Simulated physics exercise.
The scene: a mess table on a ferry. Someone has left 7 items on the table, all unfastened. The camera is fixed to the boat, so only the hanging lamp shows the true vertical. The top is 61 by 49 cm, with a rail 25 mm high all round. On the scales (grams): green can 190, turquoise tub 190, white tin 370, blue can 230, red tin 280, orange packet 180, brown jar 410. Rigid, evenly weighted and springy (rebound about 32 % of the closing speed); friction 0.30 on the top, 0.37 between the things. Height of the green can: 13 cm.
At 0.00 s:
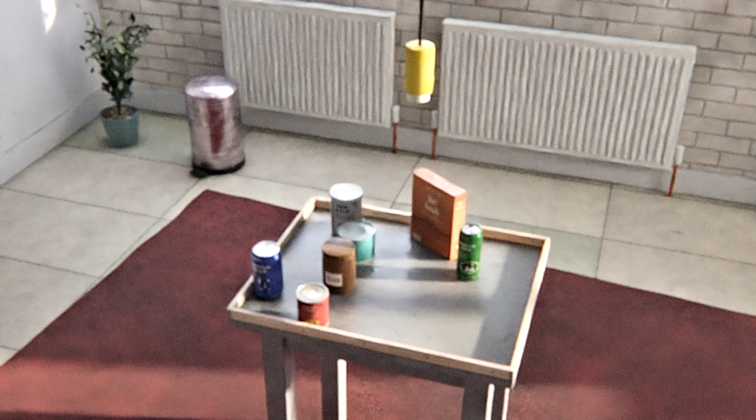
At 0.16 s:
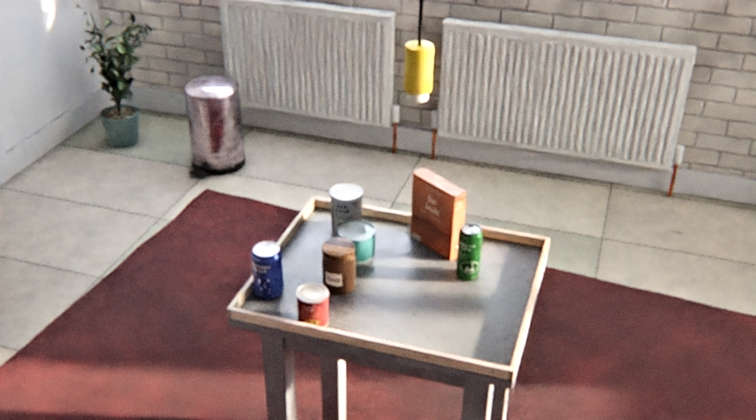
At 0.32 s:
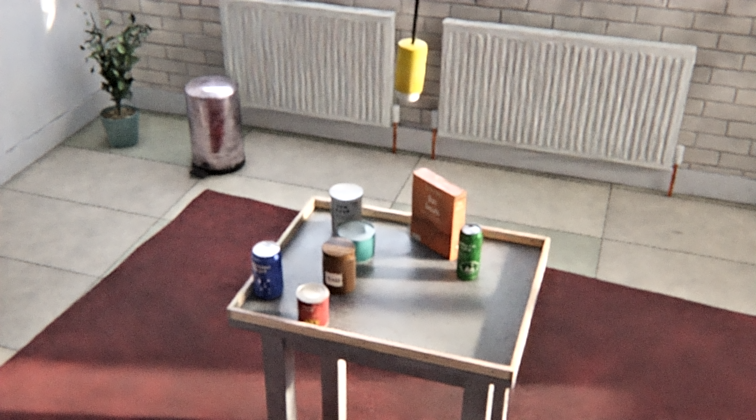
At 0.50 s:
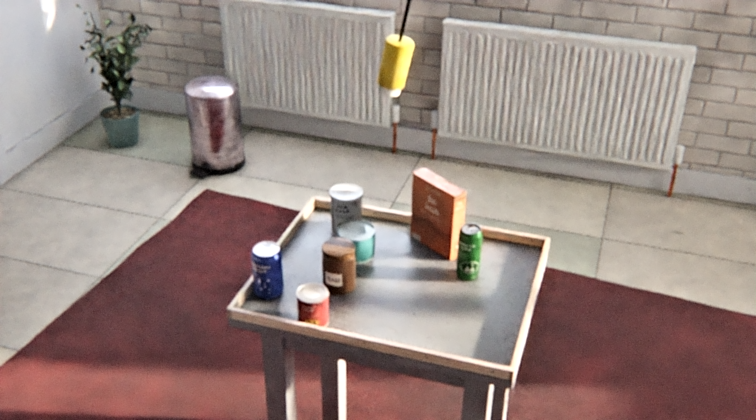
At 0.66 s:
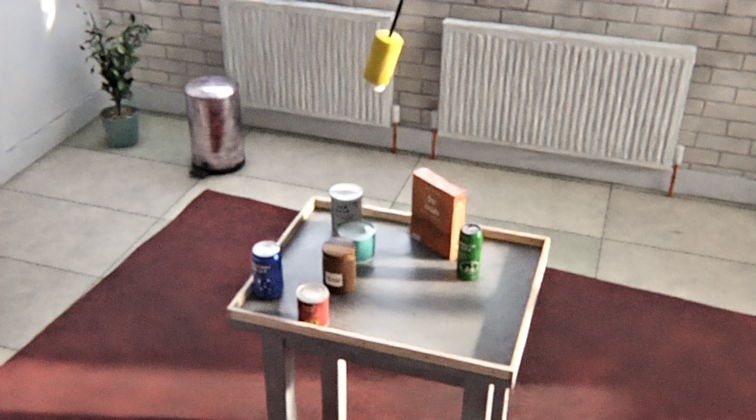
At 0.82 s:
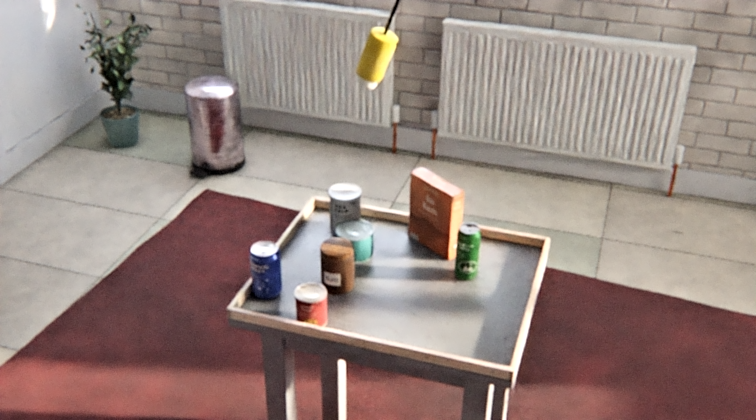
At the start, a yellow lamp hangs straight down beyond a rimmed table holding cans, tins, a tub, a brown jar and an orange packet. The lamp stays almost still at first, then swings steadily out to the left, its cord slanting more and more, while the items on the table barely move.
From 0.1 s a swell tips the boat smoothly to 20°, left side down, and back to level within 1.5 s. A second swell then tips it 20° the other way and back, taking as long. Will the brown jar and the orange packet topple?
The brown jar is still upright, the orange packet is still upright.
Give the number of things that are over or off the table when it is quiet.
0 of them.
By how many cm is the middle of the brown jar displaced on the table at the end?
Some 0 cm.
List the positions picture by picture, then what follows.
In the first picture, boat level; brown jar (339, 266); orange packet (437, 214).
In the second picture, boat level; white tin (347, 211); blue can (268, 271).
In the third picture, heel 4°, left side down; red tin (313, 307); green can (469, 253).
In the fourth picture, heel 11°, left side down; turquoise tub (356, 242); white tin (347, 211).
In the fifth picture, heel 17°, left side down; blue can (268, 271); red tin (313, 307).
In the sixth picture, heel 20°, left side down; brown jar (337, 266); orange packet (435, 214).
Around 1.12 s, heel 14°, left side down; orange packet shifted 5 cm near (419, 211); brown jar shifted 4 cm near (322, 263); green can shifted 4 cm.
Around 2.42 s, heel 20°, right side down; orange packet shifted 4 cm near (419, 211); brown jar shifted 4 cm near (322, 263); white tin shifted 4 cm.
Around 2.62 s, heel 14°, right side down; blue can shifted 4 cm.
Finally (3.6 s), not toppled but over 5 cm from the start, blue can; the other 6 still in place (within 5 cm). Final places as that camera would see them, brown jar near (339, 266), orange packet near (437, 214).
